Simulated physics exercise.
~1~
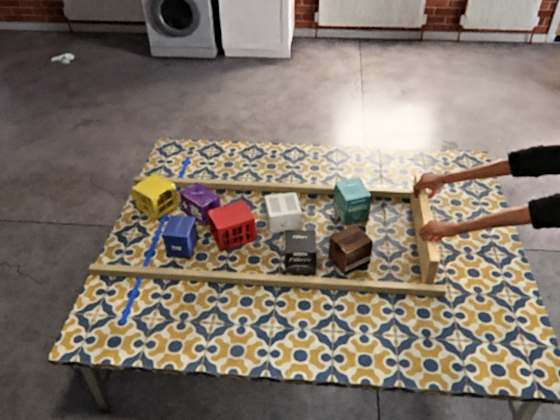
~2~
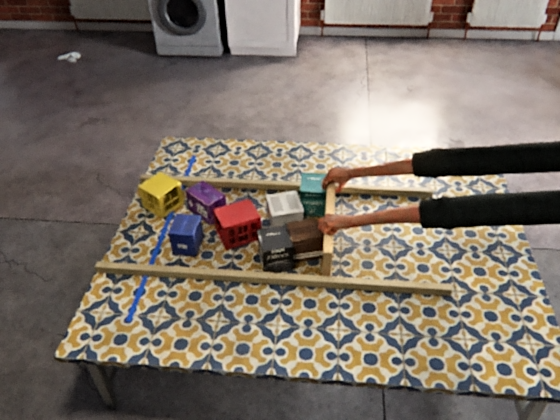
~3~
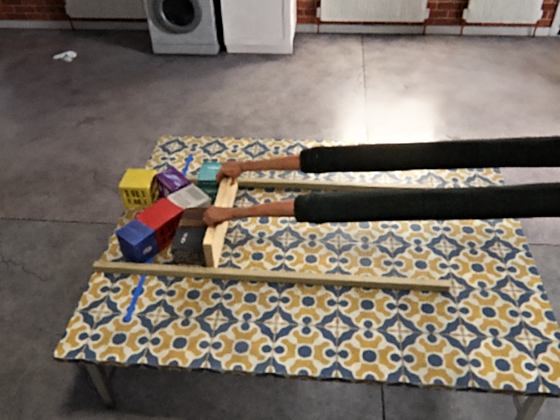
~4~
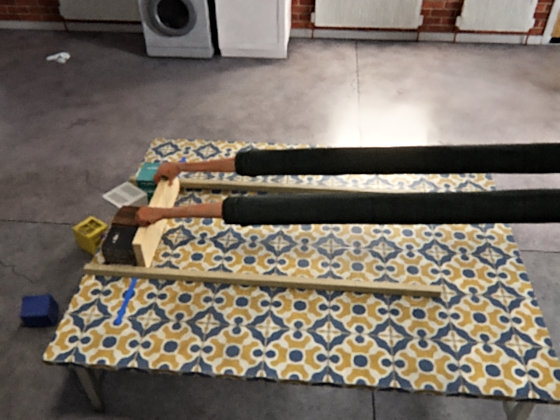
We see two hands push a wooden plank leftward between rails on a patterned table, bunching colourful boxes together and driving them past a blue tape line, until several, including the yellow and blue ones, go over the left edge while the turquoise and black boxes remain by the plank.
